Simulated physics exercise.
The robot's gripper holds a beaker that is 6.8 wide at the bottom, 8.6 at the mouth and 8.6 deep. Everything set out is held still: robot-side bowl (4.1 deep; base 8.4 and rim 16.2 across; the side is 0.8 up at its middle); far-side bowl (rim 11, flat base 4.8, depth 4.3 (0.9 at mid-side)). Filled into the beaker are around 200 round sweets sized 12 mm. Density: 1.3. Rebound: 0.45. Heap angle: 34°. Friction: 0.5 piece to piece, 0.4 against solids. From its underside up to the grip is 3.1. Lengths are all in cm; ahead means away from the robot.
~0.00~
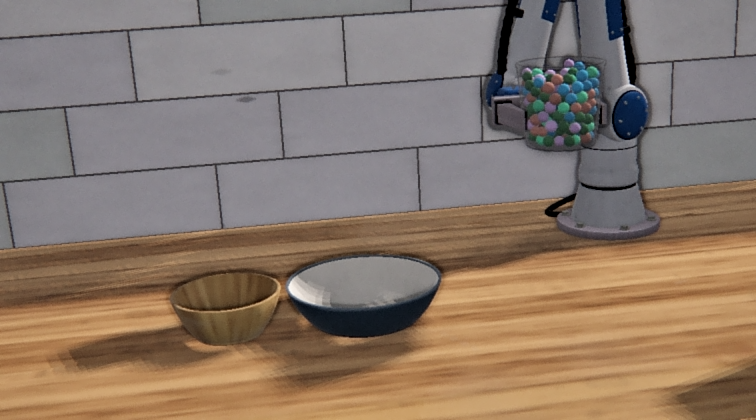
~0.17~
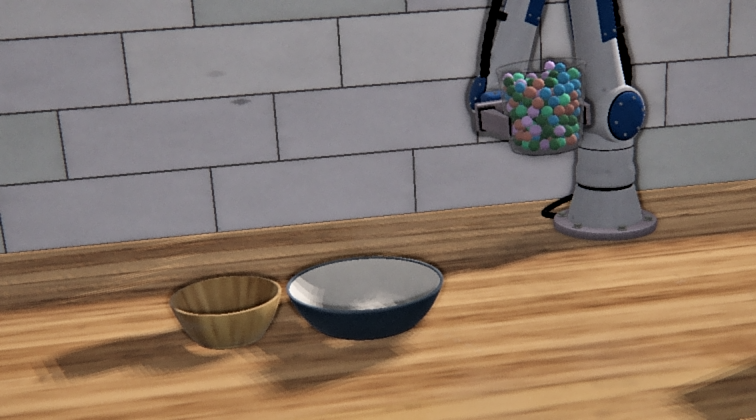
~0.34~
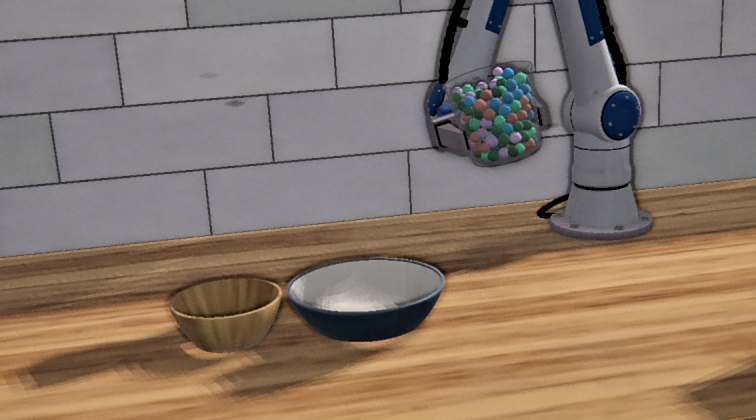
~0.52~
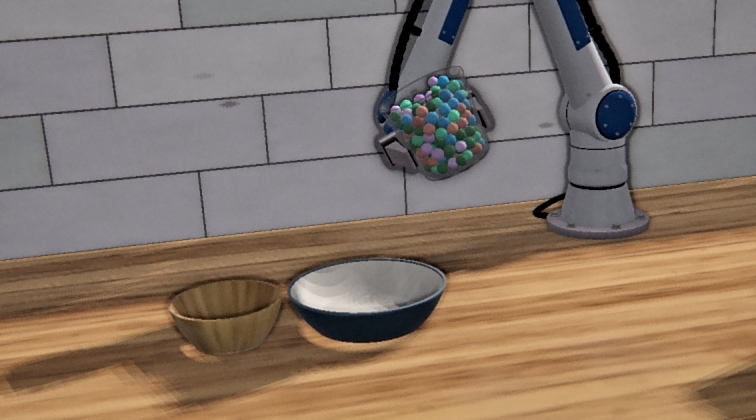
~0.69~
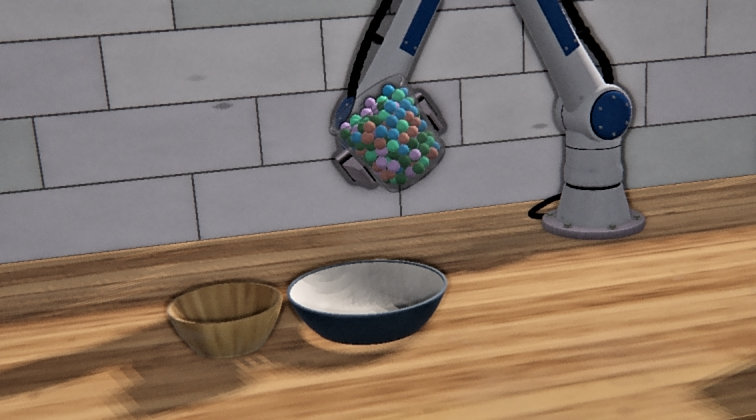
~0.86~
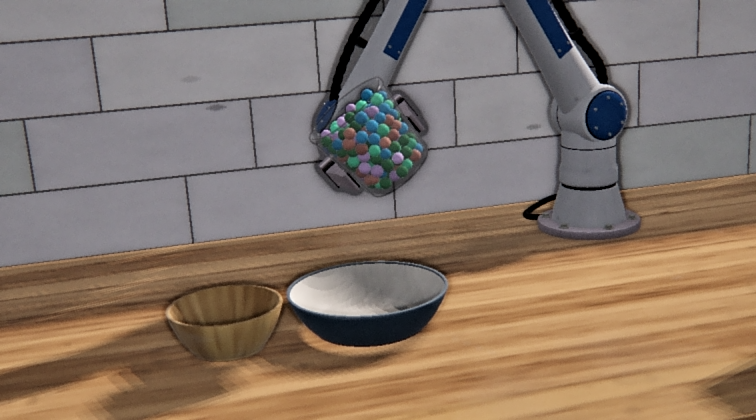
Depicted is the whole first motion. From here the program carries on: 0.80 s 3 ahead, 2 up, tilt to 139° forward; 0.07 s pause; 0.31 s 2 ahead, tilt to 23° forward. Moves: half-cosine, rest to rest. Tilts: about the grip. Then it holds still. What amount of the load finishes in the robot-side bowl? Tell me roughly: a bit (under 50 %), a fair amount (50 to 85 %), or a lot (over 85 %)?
A fair amount, between 50 and 85 %.
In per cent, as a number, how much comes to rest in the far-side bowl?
The share comes to around 20 per cent.
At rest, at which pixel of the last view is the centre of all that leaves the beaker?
In the final picture, somewhere near (345, 321).
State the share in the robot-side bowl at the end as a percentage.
Roughly 65 percent.
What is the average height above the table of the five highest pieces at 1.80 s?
Roughly 4 cm.
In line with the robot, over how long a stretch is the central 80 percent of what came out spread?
It covers about 20 centimetres.
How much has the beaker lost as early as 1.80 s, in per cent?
I'd say some 100 percent by then.
After 1.33 s, tilted 102° forward, highest piece 23 above the table; 190 in the beaker, 6 in flight or on a rim.
After 1.80 s, tilted 123° forward, highest piece 5 above the table; 123 in the robot-side bowl, 36 on the table or floor, 35 in the far-side bowl, 2 in flight or on a rim.
After 2.24 s, tilted 23° forward, highest piece 3 above the table; 123 in the robot-side bowl, 38 on the table or floor, 35 in the far-side bowl.
After 3.29 s, tilted 23° forward, highest piece 3 above the table; 123 in the robot-side bowl, 38 on the table or floor, 35 in the far-side bowl.
In the end, 123 in the robot-side bowl, 38 on the table or floor, 35 in the far-side bowl. That is 63 % in the robot-side bowl.
